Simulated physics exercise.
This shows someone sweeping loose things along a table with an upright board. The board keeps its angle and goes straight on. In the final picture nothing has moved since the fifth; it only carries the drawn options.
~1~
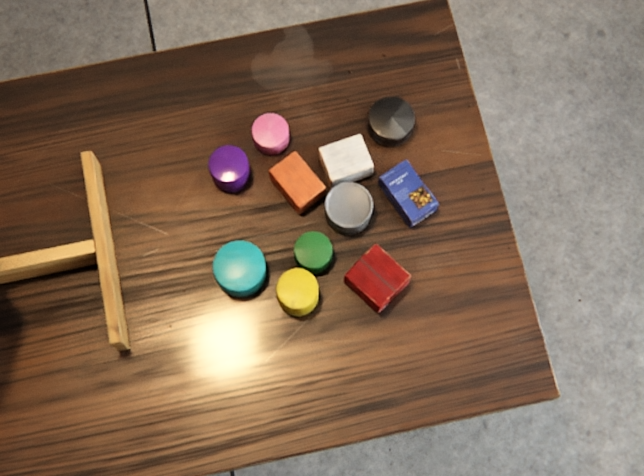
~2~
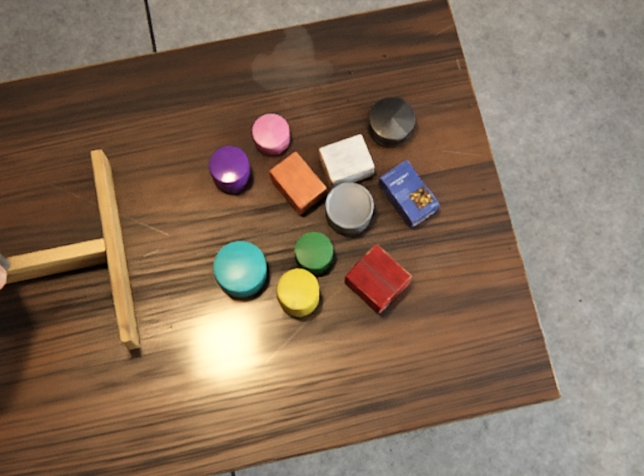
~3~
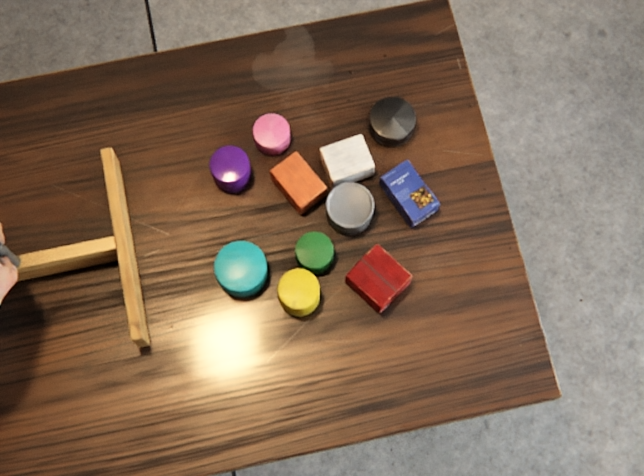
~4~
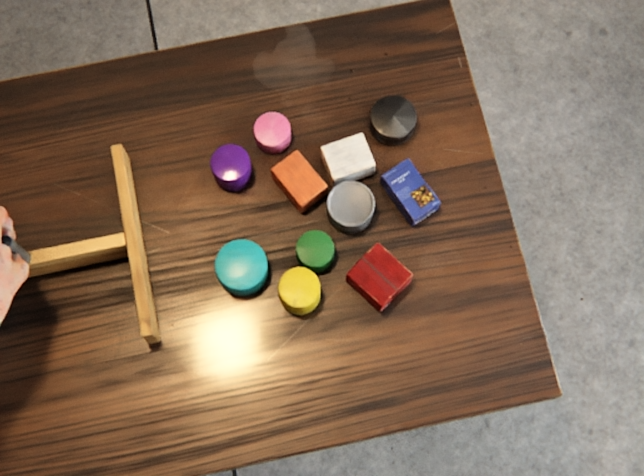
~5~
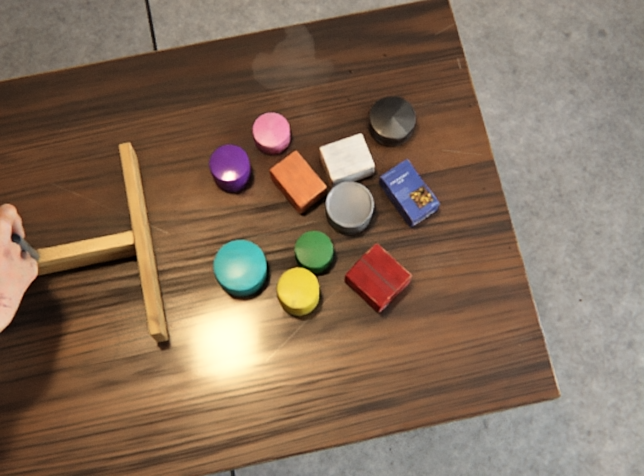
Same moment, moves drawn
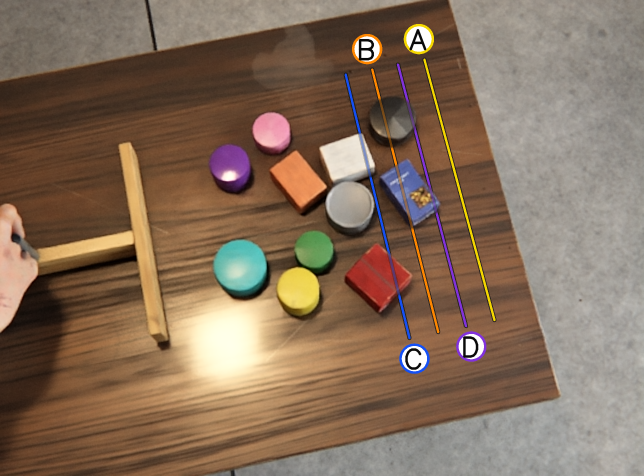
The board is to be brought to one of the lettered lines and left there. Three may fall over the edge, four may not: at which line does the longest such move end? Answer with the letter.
No farther than D.
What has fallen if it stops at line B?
The blue packet goes over.
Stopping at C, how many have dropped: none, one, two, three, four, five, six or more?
By then, none.
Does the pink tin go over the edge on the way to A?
No.
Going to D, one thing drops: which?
The blue packet.
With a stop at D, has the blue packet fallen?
Yes.
On the copy, A at (458, 184); B at (404, 195); C at (376, 201); D at (431, 190).
On D. First, board (246, 214); pink tin (275, 131); yellow tin (310, 295).
Then, board (350, 193); blue packet (452, 175); green tin (433, 239).
Finally, board (430, 177); blue packet over the edge; green tin (511, 236); one fallen.
By contrast, A drops five; B is within the limit but short; C is within the limit but short.
